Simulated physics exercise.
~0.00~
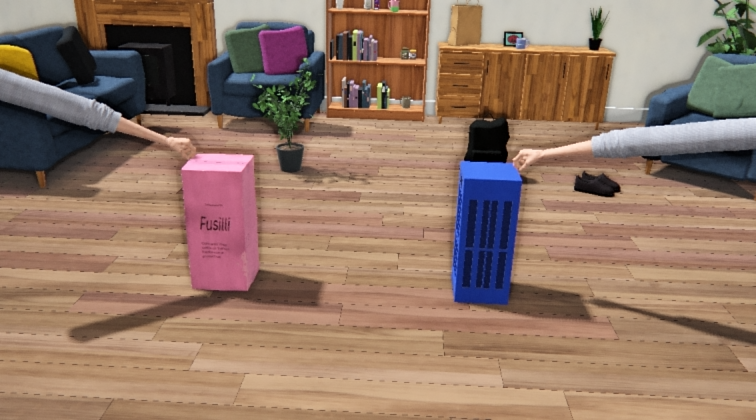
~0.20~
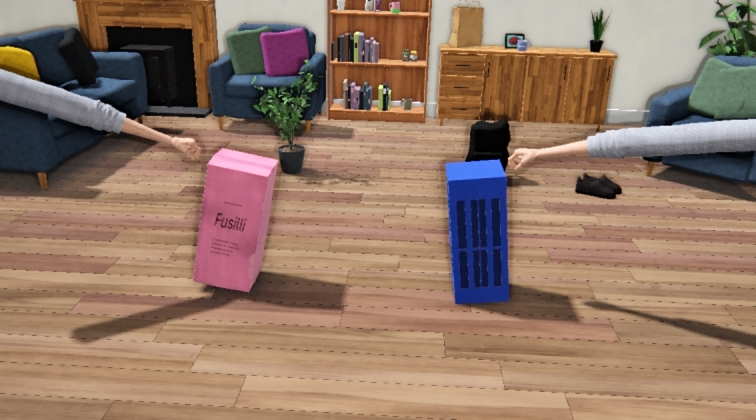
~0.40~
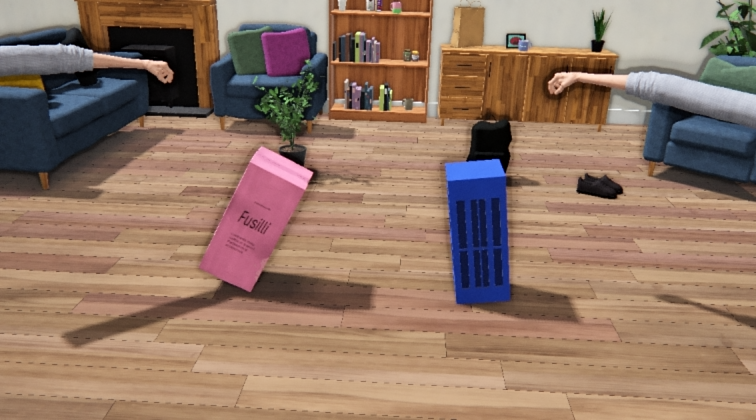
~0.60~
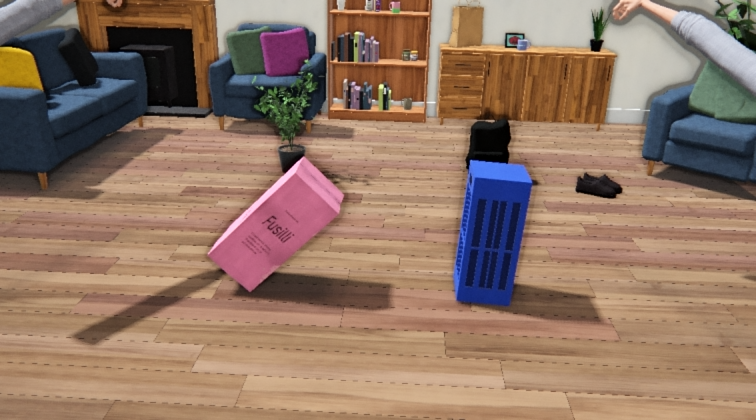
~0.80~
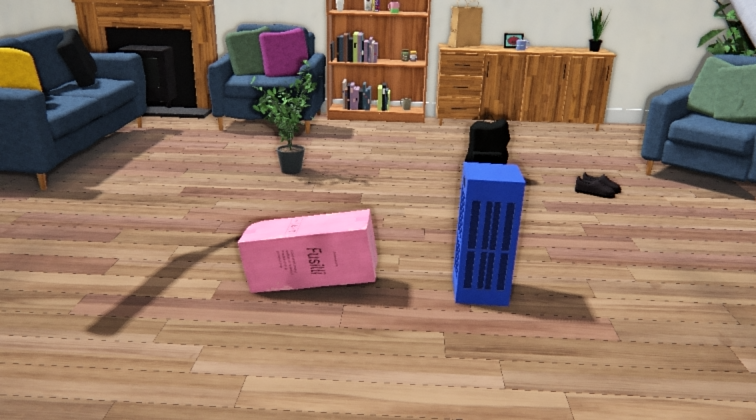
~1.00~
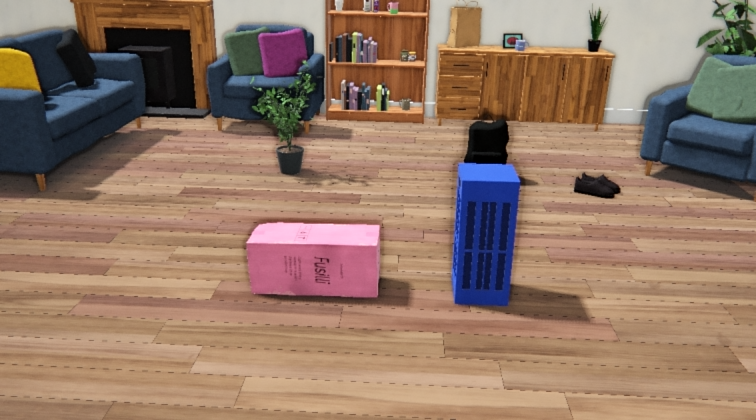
Two arms in grey sleeves reach in from the left and right edges of a living room with a wooden floor, seen from slightly above by a gently swaying camera. The left hand is at the top of a tall pink box labelled Fusilli, and the right hand is at the top of a tall blue crate. Both are pushed near their tops, and the hands draw back. The pink box leans farther and farther right, while the blue crate tips slightly left, then rocks back. The pink box topples onto its side, and the crate settles upright on its base.
